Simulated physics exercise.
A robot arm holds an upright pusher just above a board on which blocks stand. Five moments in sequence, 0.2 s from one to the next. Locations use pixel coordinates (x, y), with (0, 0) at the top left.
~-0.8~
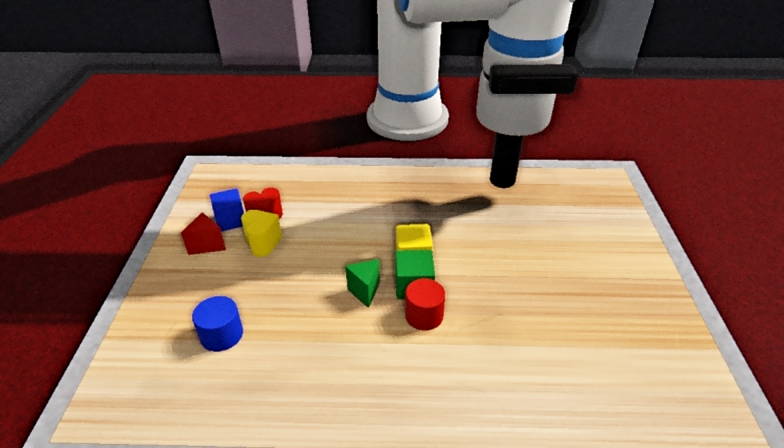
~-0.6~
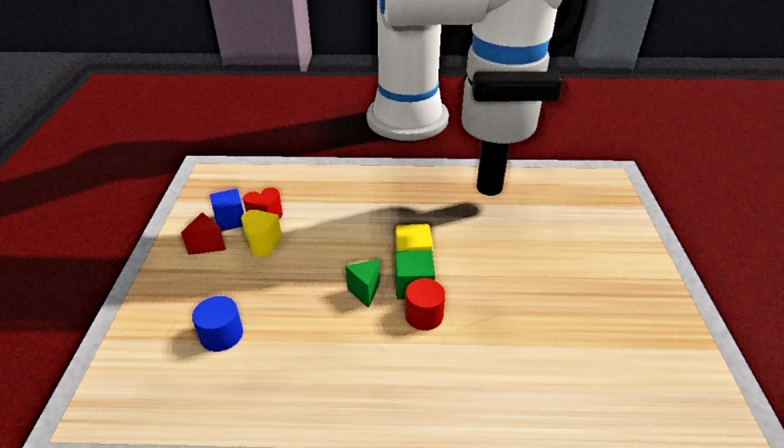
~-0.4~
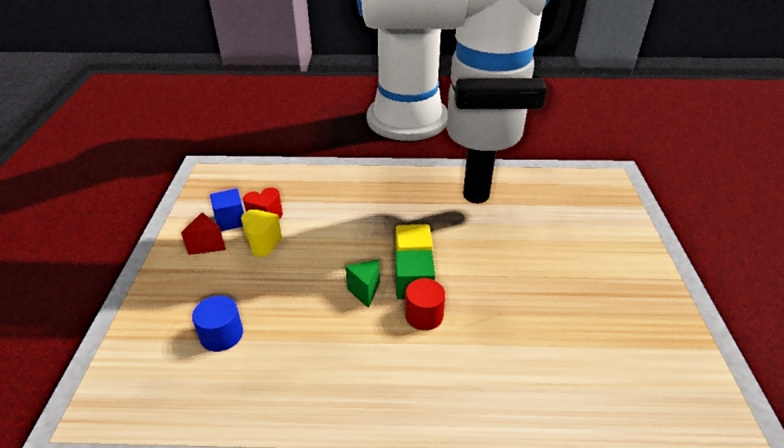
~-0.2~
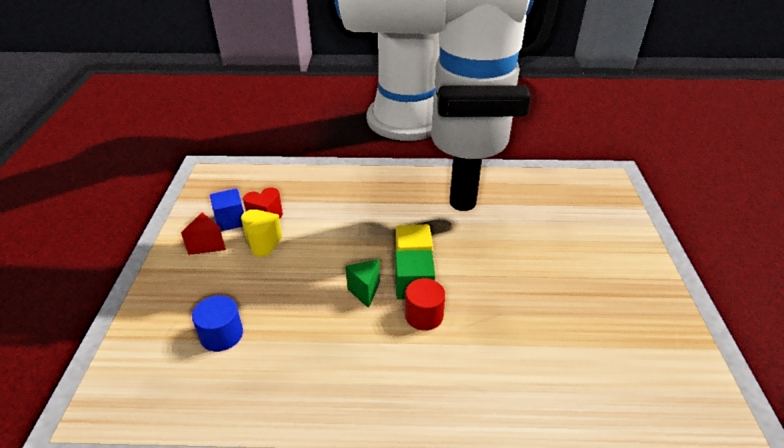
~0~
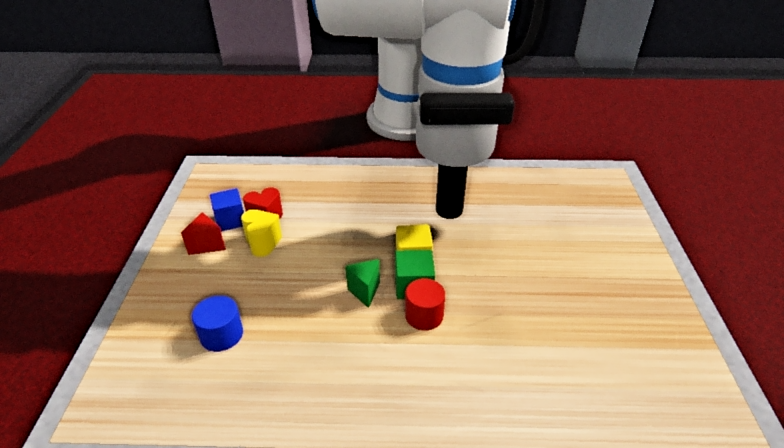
Robot arm moving its black pusher slowly left and nearer across a wooden board, while the scattered coloured blocks stay still.
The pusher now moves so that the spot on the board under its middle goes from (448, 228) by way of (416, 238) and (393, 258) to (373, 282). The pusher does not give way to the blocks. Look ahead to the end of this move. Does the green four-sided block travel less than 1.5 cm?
Going by the path, no.
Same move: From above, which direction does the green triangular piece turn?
Clockwise from above.
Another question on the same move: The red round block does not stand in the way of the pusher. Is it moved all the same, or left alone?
At the end, its place is different.
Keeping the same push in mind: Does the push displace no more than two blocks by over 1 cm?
No, that is not how it ends up.
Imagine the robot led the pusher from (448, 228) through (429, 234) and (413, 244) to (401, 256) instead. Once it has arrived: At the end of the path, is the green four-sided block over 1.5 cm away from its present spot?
Yes
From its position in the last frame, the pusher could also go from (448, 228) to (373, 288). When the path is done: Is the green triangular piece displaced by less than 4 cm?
In short: No.
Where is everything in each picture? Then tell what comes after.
Pusher's lower end (502, 182); green triangular piece (364, 269); yellow four-sided block (414, 235); green four-sided block (415, 262); red round block (426, 292), in the first picture.
Pusher (489, 189); blocks still, in the second picture.
Pusher (476, 197); blocks still, in the third picture.
Pusher (463, 204); blocks still, in the fourth picture.
Pusher (449, 212); green triangular piece (364, 269); yellow four-sided block (414, 235); green four-sided block (415, 262); red round block (426, 292), in the fifth picture.
The first path, step by step. One third of the way, pusher (415, 222); yellow four-sided block (413, 237).
Two thirds of the way, pusher (392, 242); yellow four-sided block (398, 259), turned 20° anticlockwise; green four-sided block (415, 283), turned 25° anticlockwise; red round block (433, 312).
At the end, pusher (373, 265); green triangular piece (343, 285), turned 50° clockwise; yellow four-sided block (389, 283), turned 45° anticlockwise; green four-sided block (418, 302), turned 45° anticlockwise; red round block (446, 329).
